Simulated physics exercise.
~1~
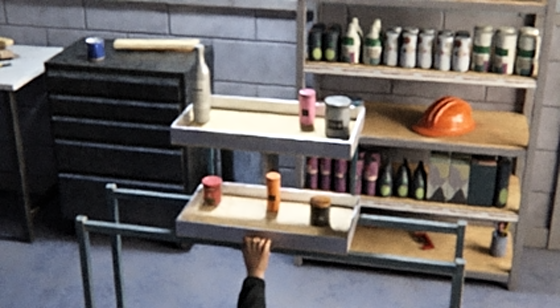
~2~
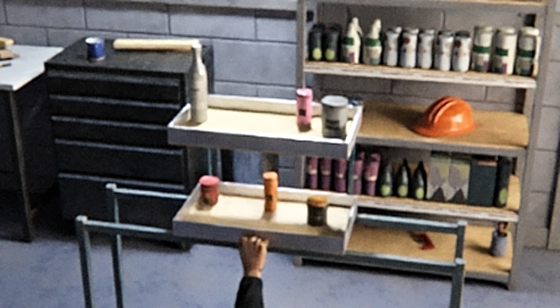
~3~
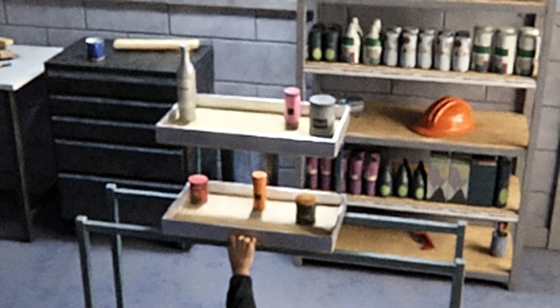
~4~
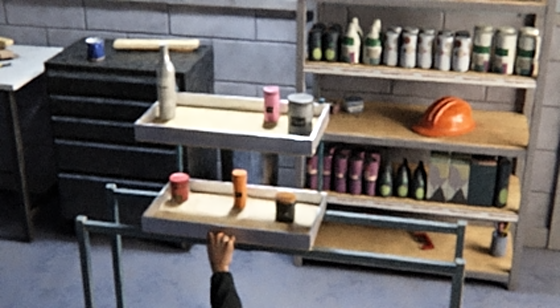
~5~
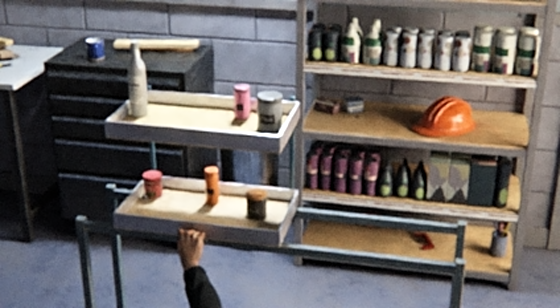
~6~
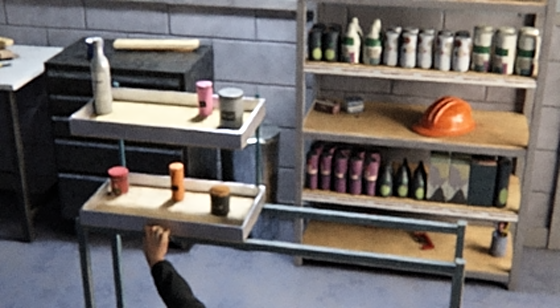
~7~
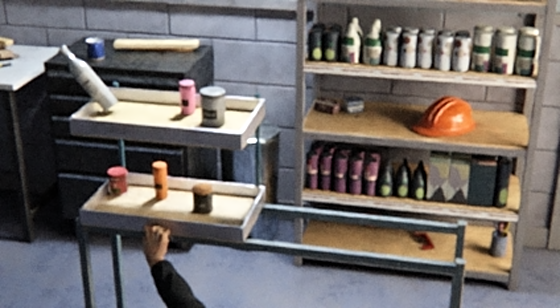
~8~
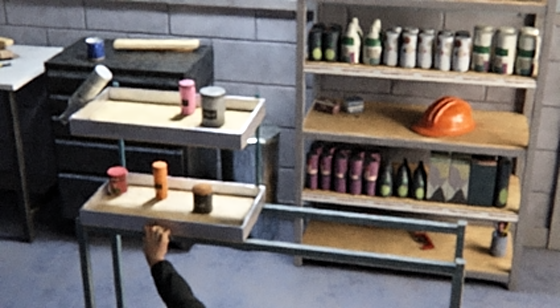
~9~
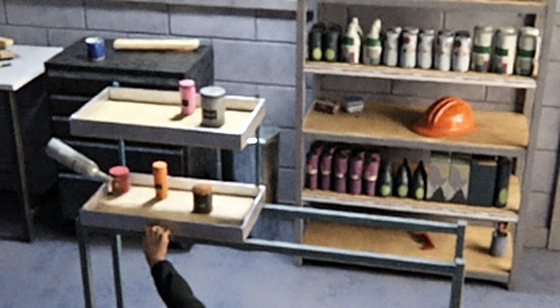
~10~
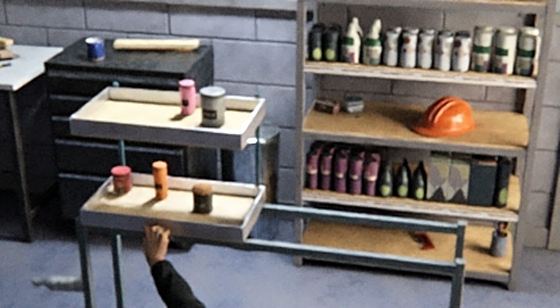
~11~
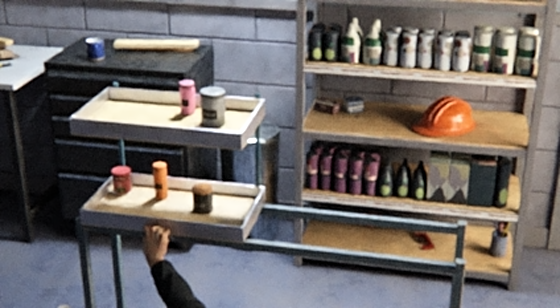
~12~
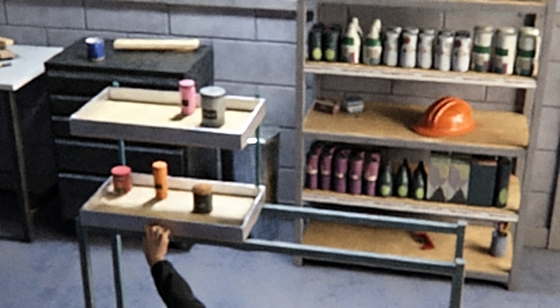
A dark-sleeved arm reaches up from below to a two-level, pale-rimmed tray on metal rails in a workshop, seen from the front and slightly above. A white bottle, pink shaker and grey jar stand on the upper level, with a red tin, orange shaker and black jar below; behind are dark drawers and shelves holding an orange helmet. The hand pushes the tray left, faster and faster, until it stops abruptly. The bottle tips over the left edge, turns upside down and drops out of sight. The others stay upright on the halted tray, the hand still against it.
